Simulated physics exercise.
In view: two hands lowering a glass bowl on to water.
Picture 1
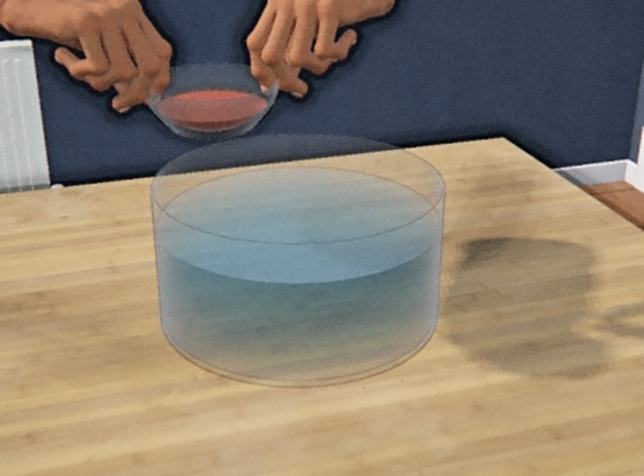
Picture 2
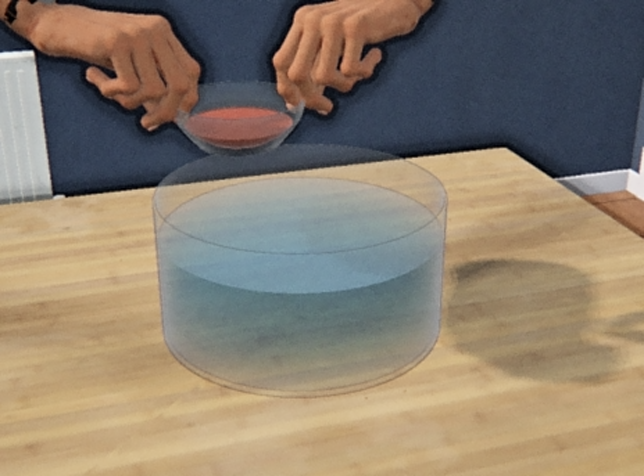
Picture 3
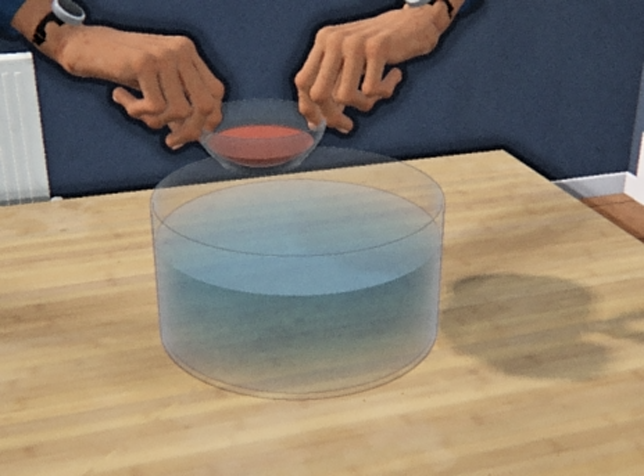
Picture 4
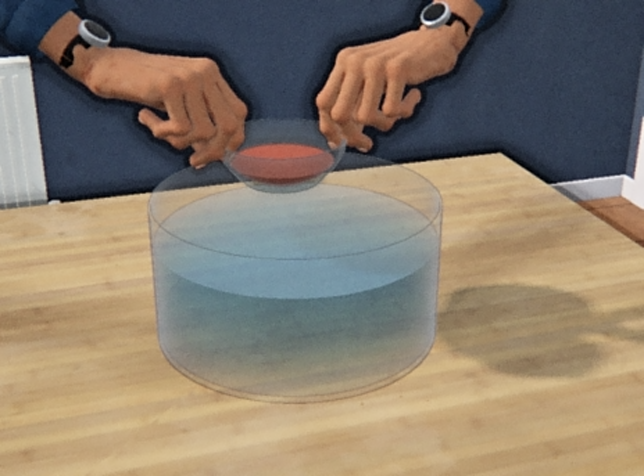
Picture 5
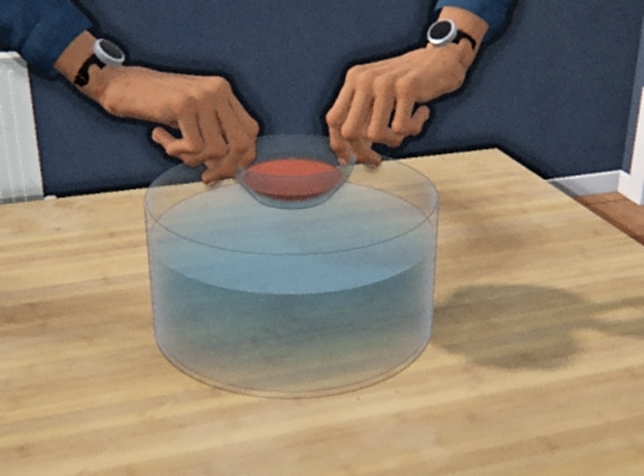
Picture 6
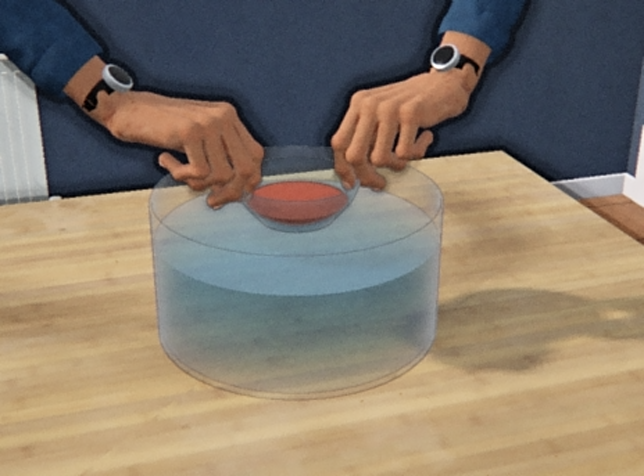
At the start, two hands hold a small glass bowl of red liquid above a large clear tub of blue water on a wooden table. The hands move the bowl to the right and steadily lower it, bringing it inside the tub's rim, just over the water.
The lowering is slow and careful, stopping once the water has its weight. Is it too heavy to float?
No: Once they let go, it's going to stay up top.
Soon after, the bowl dips into the water.
Later, it bobs and steadies.
In the end, the bowl floats with about half of its side showing.
